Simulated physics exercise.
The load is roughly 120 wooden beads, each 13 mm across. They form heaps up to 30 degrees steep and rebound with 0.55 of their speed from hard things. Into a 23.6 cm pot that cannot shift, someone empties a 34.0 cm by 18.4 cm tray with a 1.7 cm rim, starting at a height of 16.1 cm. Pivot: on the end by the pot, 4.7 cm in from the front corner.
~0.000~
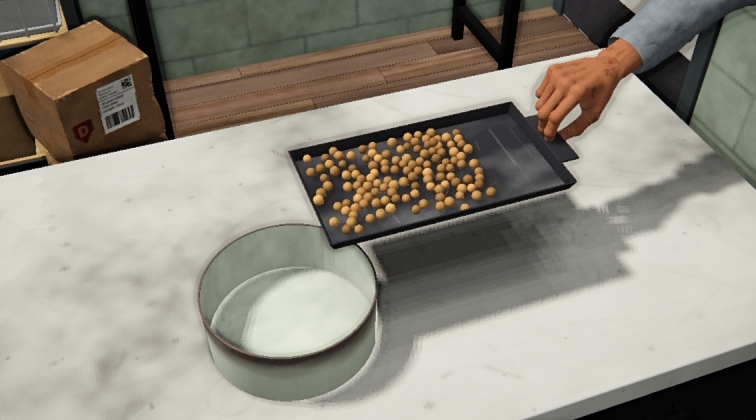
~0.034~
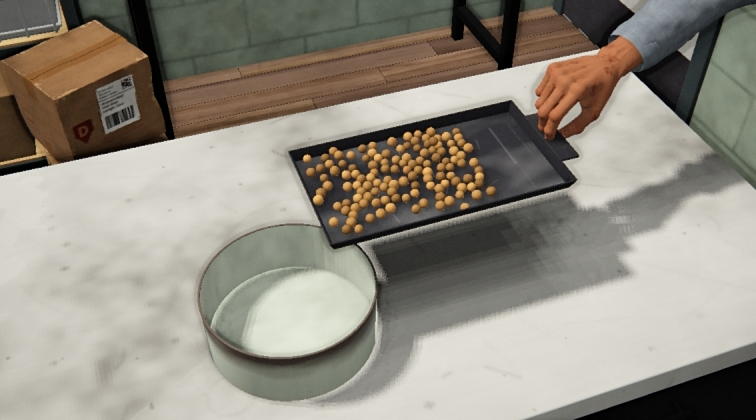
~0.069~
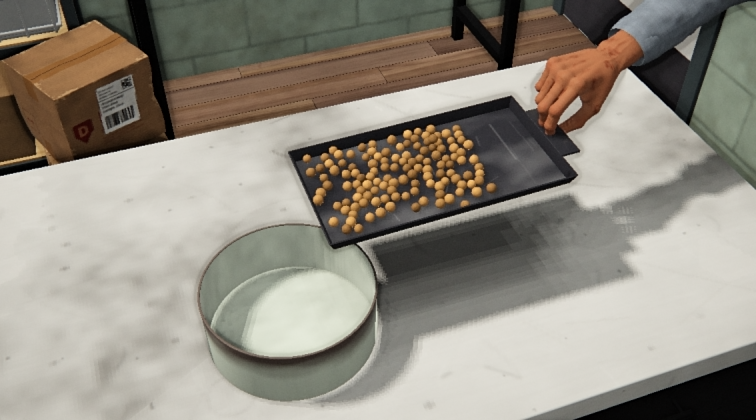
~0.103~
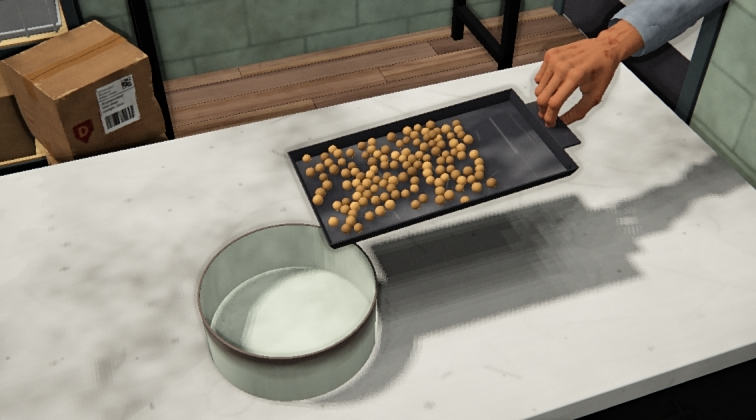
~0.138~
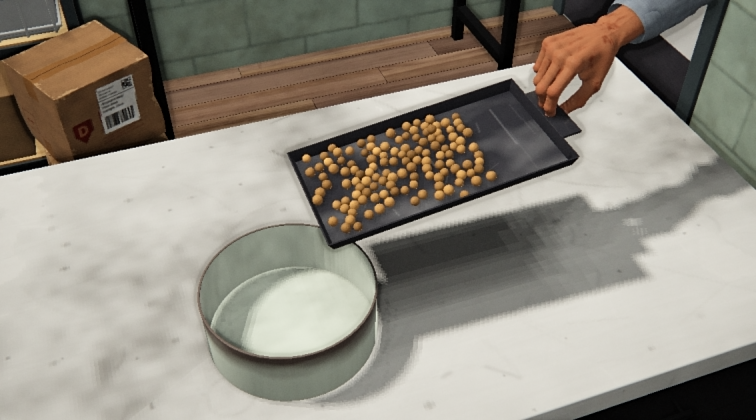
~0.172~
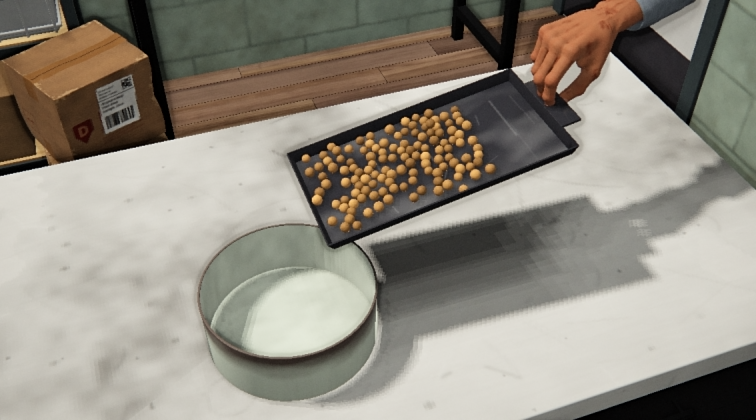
A hand gripped the right end of a dark tray of small wooden beads above a pale counter, then slowly raised that end a little, while the beads barely moved beside a round pot.
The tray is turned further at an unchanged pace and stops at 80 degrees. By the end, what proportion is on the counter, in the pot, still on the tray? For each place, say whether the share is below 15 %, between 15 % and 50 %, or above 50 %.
Result: Counter: A medium portion; pot: Above half; left on the tray: Scant.
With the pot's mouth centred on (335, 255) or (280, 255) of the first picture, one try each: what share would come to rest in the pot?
Roughly 65 and 95 percent.
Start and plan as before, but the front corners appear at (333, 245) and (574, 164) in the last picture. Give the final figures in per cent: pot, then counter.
The pot gets 80 and the counter 20.
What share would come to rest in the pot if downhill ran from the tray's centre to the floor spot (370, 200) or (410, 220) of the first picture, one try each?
About 95 and 80 per cent.
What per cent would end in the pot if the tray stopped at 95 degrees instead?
Result: Close to 60 %.
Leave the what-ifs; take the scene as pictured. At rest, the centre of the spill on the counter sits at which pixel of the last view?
Around (251, 236).
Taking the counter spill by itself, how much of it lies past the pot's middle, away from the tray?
Near 60 in a hundred.
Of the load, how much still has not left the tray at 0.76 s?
About 70%.
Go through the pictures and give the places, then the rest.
In the first frame, tray tilt 0 degrees, front corners at (334, 240) and (570, 179); middle of the pieces at (407, 171); pot at (288, 285).
In the second frame, tray tilt 0 degrees, front corners at (334, 240) and (571, 178); middle of the pieces at (407, 170).
In the third frame, tray tilt 2 degrees, front corners at (333, 240) and (571, 173); middle of the pieces at (407, 168).
In the fourth frame, tray tilt 4 degrees, front corners at (333, 240) and (572, 166), lowest corner left back; middle of the pieces at (407, 165).
In the fifth frame, tray tilt 7 degrees, front corners at (332, 240) and (572, 155), lowest corner left back; middle of the pieces at (406, 161).
In the sixth frame, tray tilt 11 degrees, front corners at (331, 240) and (572, 144), lowest corner left back; middle of the pieces at (405, 157); pot at (288, 285). Its pace works out near 95 degrees a second.
Then, at 0.53 s, tilt 45 degrees; the tray holds 100 %, the pot 0 %.
After 0.76 s, tilt 67 degrees; the tray holds 70 %, the pot 10 %.
After 1.11 s, tilt 80 degrees; the tray holds 5 %, the pot 50 %.
At rest (2.1 s), counter 40 %, pot 60 %, tray 0 %.
